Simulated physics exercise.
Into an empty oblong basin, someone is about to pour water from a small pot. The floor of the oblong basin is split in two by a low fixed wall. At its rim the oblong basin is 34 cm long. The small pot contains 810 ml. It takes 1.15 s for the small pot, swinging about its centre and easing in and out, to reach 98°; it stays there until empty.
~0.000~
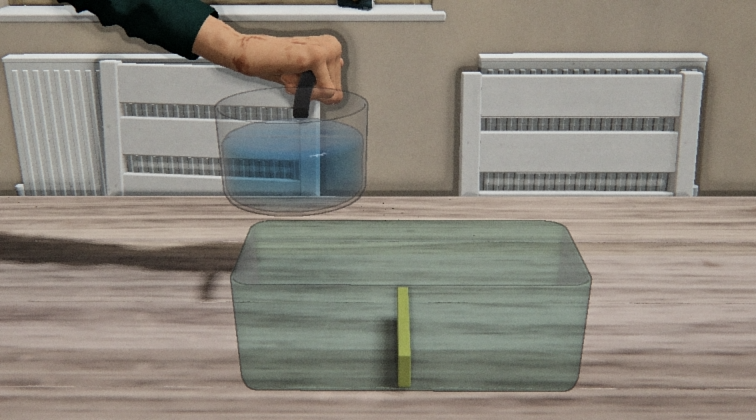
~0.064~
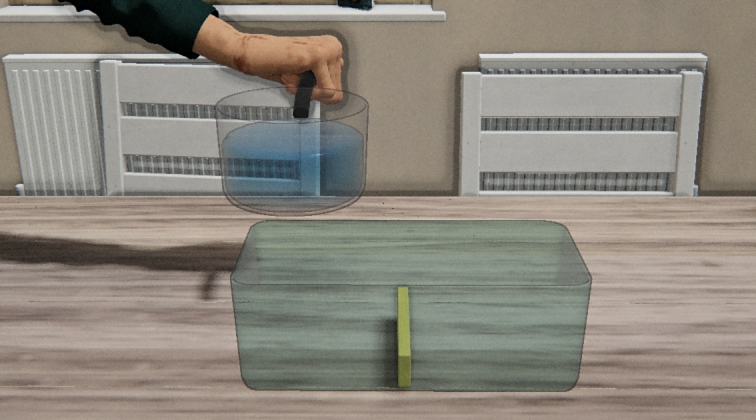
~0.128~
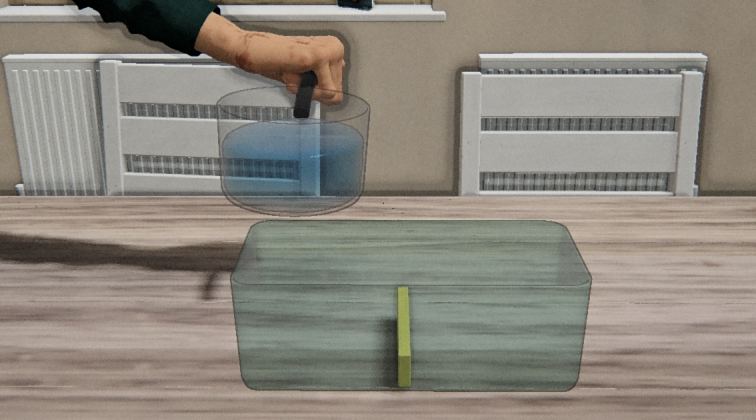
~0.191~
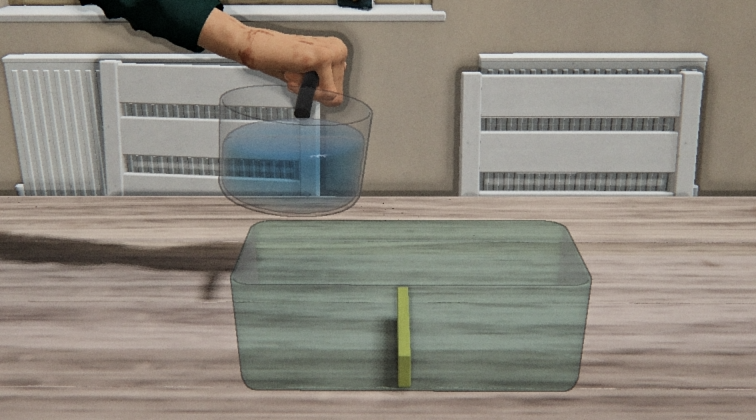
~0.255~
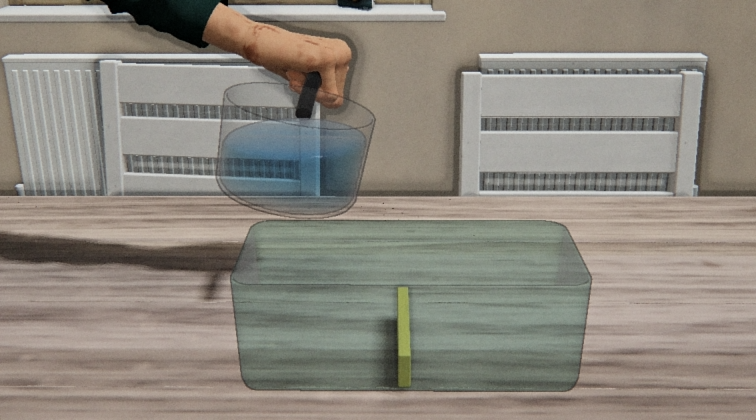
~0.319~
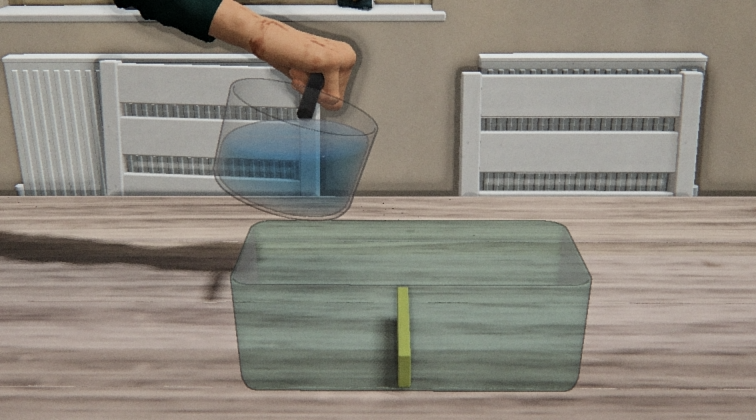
A hand slowly tilts a small pot of blue water rightward above an empty oblong basin.
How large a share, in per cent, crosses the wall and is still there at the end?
A share of about 75 per cent.
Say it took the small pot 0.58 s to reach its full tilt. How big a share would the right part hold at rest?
Then you'd be looking at around 70 in a hundred.
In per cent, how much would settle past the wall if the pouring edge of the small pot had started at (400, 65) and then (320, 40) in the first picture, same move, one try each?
I'd say 90 percent on the first go, 50 percent on the next.
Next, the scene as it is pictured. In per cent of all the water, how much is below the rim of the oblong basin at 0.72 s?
Estimate - around 8 in a hundred parts.
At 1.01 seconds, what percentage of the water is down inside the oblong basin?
I'd put it at roughly 70 per cent.
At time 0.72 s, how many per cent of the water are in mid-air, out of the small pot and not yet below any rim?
Estimate: About 20 % of all of it.
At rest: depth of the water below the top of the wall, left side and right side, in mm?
Left about 28 mm, right about 12 mm.
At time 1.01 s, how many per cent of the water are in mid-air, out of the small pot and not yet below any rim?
Estimated airborne part: Roughly 10 per cent.
Then, 0.72 s in, the tilt is 68° and 71 per cent is still to pour, 1 is left of the wall and 7 right of it.
Then, 1.01 s in, the tilt is 95° and 21 per cent is still to pour, 9 is left of the wall and 61 right of it.
Then, 1.32 s in, the tilt is 98° and 3 per cent is still to pour, 19 is left of the wall and 75 right of it.
Then, 1.65 s in, the tilt is 98° and 0 per cent is still to pour, 25 is left of the wall and 75 right of it.
Finally, 25 per cent lies left of the wall, 75 right of it and 0 outside.
